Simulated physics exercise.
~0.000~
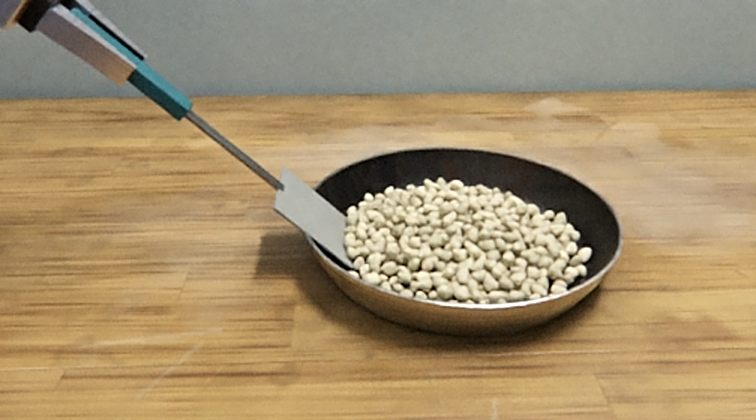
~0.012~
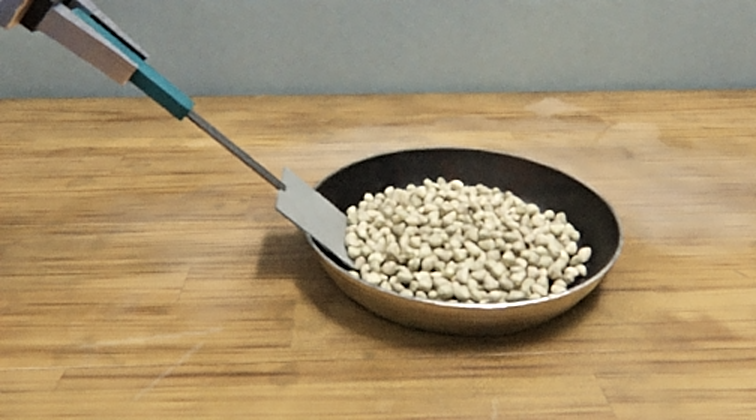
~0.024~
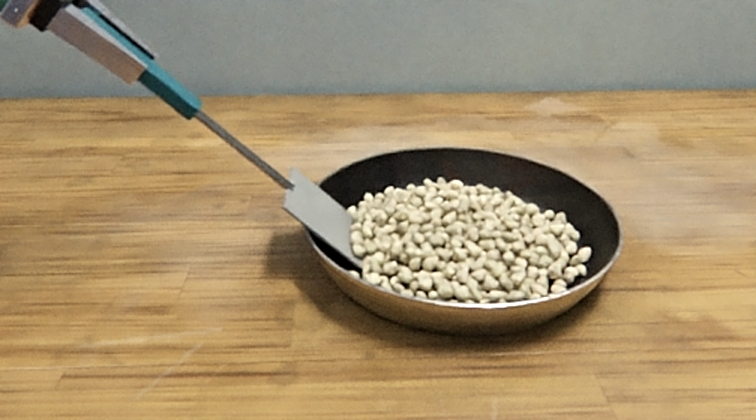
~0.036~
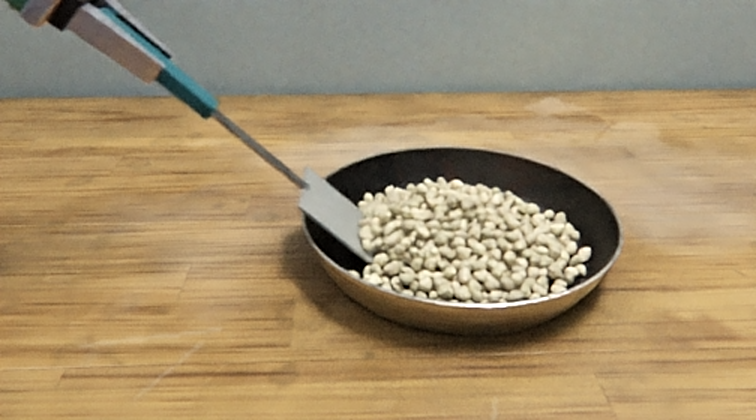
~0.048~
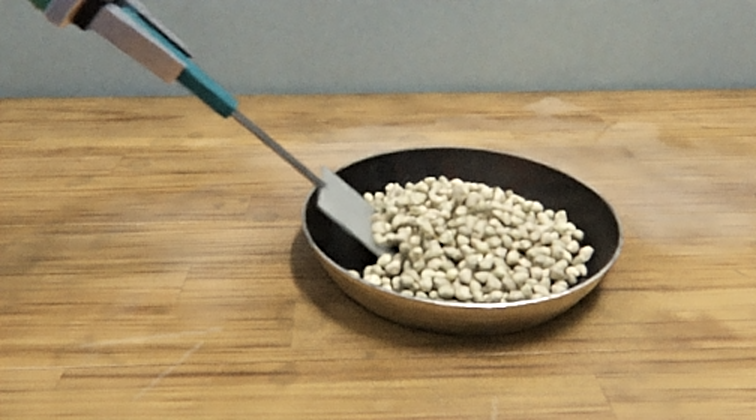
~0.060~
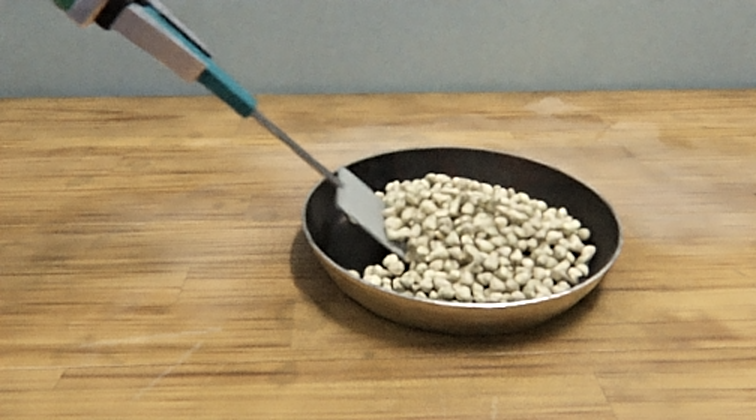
We see a robotic arm holding a flat turner at the left edge of a pan of pale beans on a wooden surface, then sliding it rightward a short way, pushing nearby beans and baring some dark pan behind it.
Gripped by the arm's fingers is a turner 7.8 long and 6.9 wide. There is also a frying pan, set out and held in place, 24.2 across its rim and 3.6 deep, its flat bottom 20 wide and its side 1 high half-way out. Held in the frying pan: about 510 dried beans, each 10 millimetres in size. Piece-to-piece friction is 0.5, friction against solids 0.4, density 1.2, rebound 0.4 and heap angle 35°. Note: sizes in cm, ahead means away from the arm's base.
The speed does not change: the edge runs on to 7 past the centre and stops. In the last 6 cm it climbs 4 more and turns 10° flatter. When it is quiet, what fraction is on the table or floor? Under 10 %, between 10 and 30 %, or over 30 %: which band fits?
The band that fits is between 10 and 30 %.
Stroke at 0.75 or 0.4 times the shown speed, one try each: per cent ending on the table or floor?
Estimates, in order: 10 % and 0 %.
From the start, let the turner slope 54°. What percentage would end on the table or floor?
Estimate: Approx. 15 %.
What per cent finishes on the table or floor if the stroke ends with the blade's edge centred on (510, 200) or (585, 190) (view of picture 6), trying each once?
First try about 10 percent, second about 20 percent.
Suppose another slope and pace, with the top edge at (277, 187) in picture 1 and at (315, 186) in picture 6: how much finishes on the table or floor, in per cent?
Roughly 5 %.
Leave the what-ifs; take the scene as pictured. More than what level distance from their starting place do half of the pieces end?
The value is roughly 3 cm.
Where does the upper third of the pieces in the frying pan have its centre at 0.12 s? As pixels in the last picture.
Near (498, 216).
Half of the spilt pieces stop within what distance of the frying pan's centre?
I reckon close to 38 centimetres.
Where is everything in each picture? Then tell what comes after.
In the first frame, the turner top edge at (279, 186), sloping 45°; upper third of the load around (454, 231), from x 350 to 585, top at y 185; 508 in the frying pan.
In the second frame, the turner top edge at (280, 186), sloping 45°; upper third of the load around (454, 230), from x 350 to 585, top at y 185.
In the third frame, the turner top edge at (288, 186), sloping 45°; upper third of the load around (448, 229), from x 350 to 585, top at y 185.
In the fourth frame, the turner top edge at (303, 185), sloping 45°; upper third of the load around (451, 226), from x 350 to 585, top at y 185.
In the fifth frame, the turner top edge at (321, 185), sloping 45°; upper third of the load around (455, 222), from x 350 to 585, top at y 180.
In the sixth frame, the turner top edge at (339, 184), sloping 45°; upper third of the load around (465, 220), from x 350 to 585, top at y 180; 508 in the frying pan.
After 0.09 s, sloping 45°, highest piece 5 above the table; 508 in the frying pan.
After 0.12 s, sloping 42°, highest piece 6 above the table; 508 in the frying pan.
After 0.33 s, sloping 35°, highest piece 4 above the table; 439 in the frying pan, 69 on the table or floor.
After 1.38 s, sloping 35°, highest piece 4 above the table; 439 in the frying pan, 69 on the table or floor.
In the end, 439 in the frying pan, 69 on the table or floor. That is 14 % on the table or floor.
